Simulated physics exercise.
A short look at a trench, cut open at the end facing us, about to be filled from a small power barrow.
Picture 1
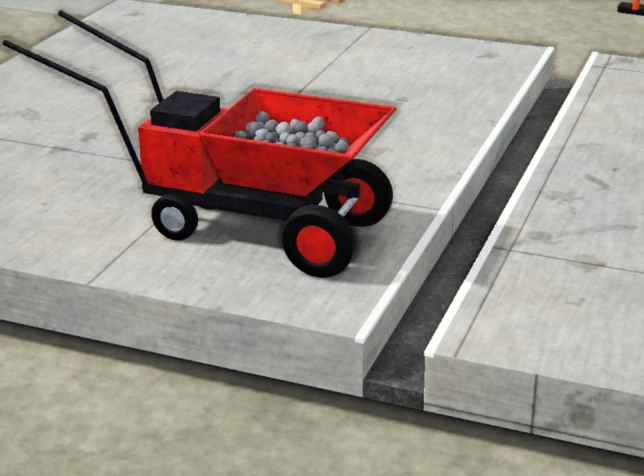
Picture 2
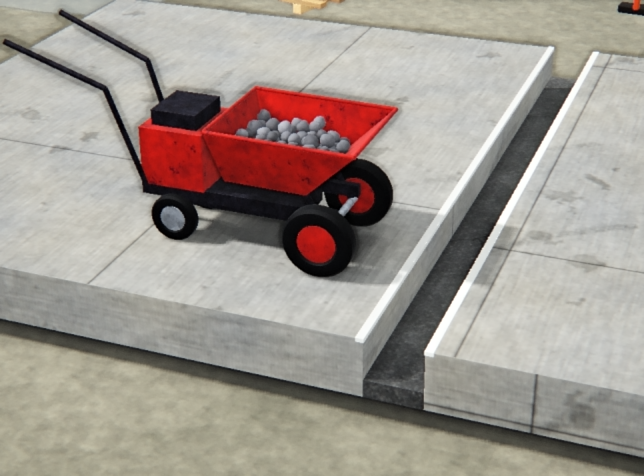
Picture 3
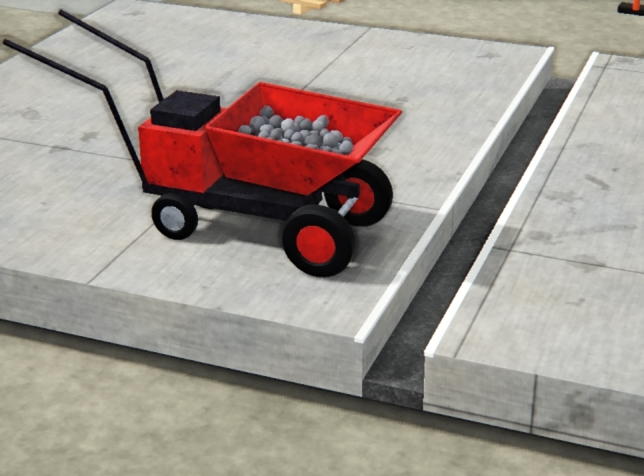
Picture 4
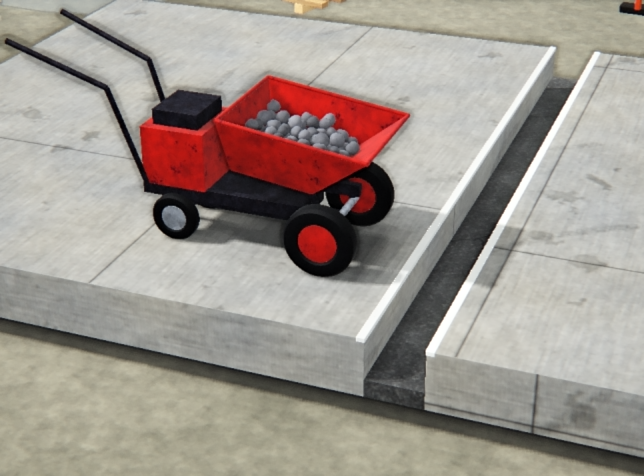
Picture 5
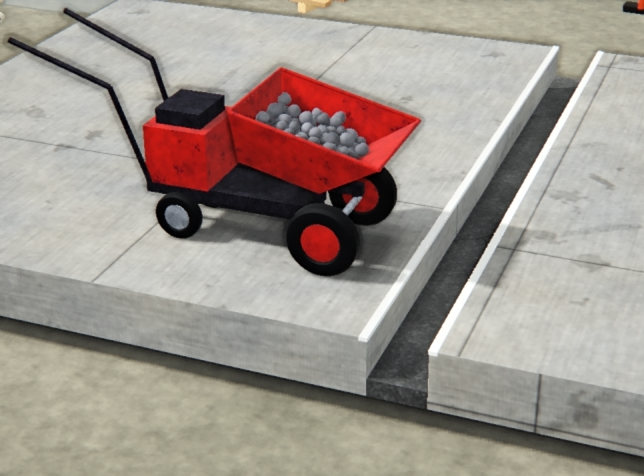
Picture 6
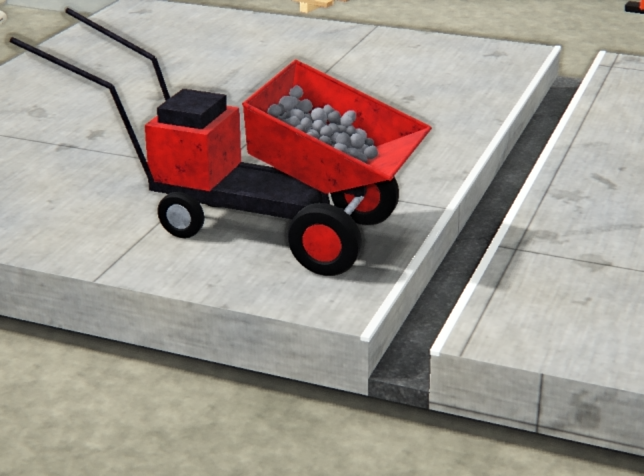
Red skip of cobbles on a small power barrow tilting gradually forward to the right, beside a trench between concrete slabs.
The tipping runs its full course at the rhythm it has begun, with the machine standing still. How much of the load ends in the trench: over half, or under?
The trench ends with the larger part of it.
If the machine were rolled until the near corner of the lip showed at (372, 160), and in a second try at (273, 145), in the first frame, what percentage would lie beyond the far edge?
Roughly 60 per cent, and 0 per cent.
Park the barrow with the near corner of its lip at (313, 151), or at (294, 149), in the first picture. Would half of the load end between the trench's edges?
In turn: More than half; the larger part.
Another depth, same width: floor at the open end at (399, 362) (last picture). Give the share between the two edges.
Roughly 60 in a hundred.
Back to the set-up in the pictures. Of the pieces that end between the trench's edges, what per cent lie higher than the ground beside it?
Near 0 %.
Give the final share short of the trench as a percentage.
About 0 per cent.
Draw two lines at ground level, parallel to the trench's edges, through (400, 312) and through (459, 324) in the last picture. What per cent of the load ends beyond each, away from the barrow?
Roughly 90 per cent, and 20 per cent.
Soon after the last picture, skip tipped steeply; all in the skip.
A little later, skip tipped right over; about half in the skip; about a third in or heaped over the trench; a small part beyond it.
Later still, skip tipped right over; most in or heaped over the trench; about a quarter beyond it.
At rest, skip tipped right over; most in or heaped over the trench; about a quarter beyond it.
